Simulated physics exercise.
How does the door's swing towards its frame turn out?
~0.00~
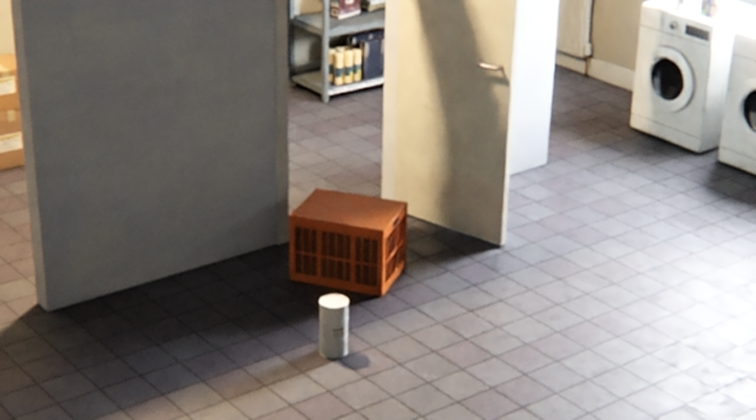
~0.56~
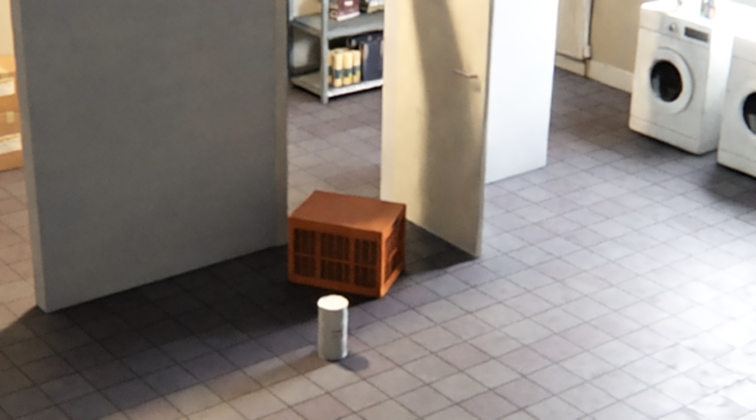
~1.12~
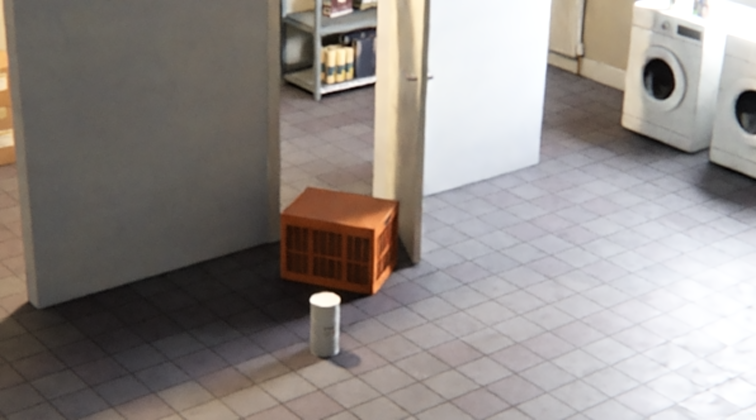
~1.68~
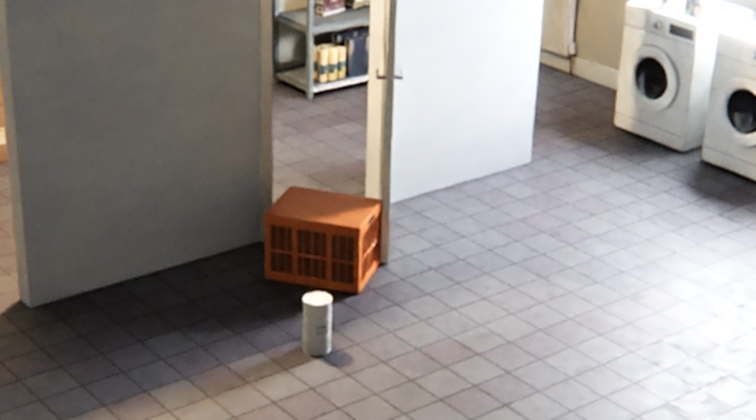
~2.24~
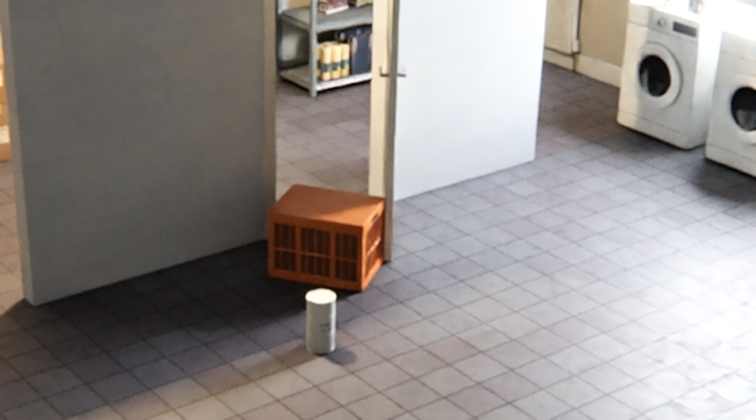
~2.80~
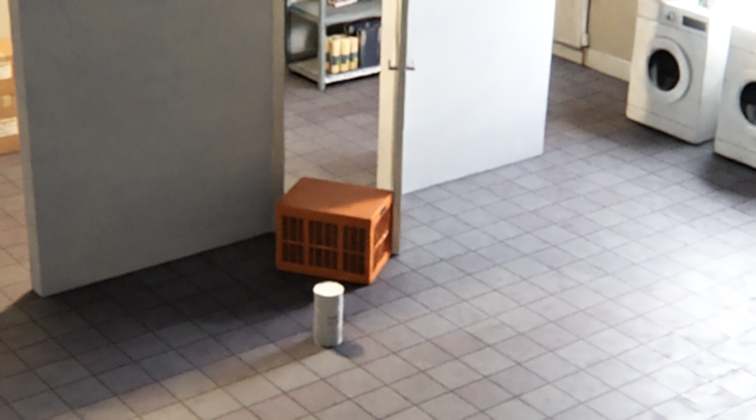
The door does not close. It stops partway against the orange crate, which shifts slightly left but still blocks the doorway.
In a laundry room, a door swings partway closed, nudges an orange crate and stops half-open.
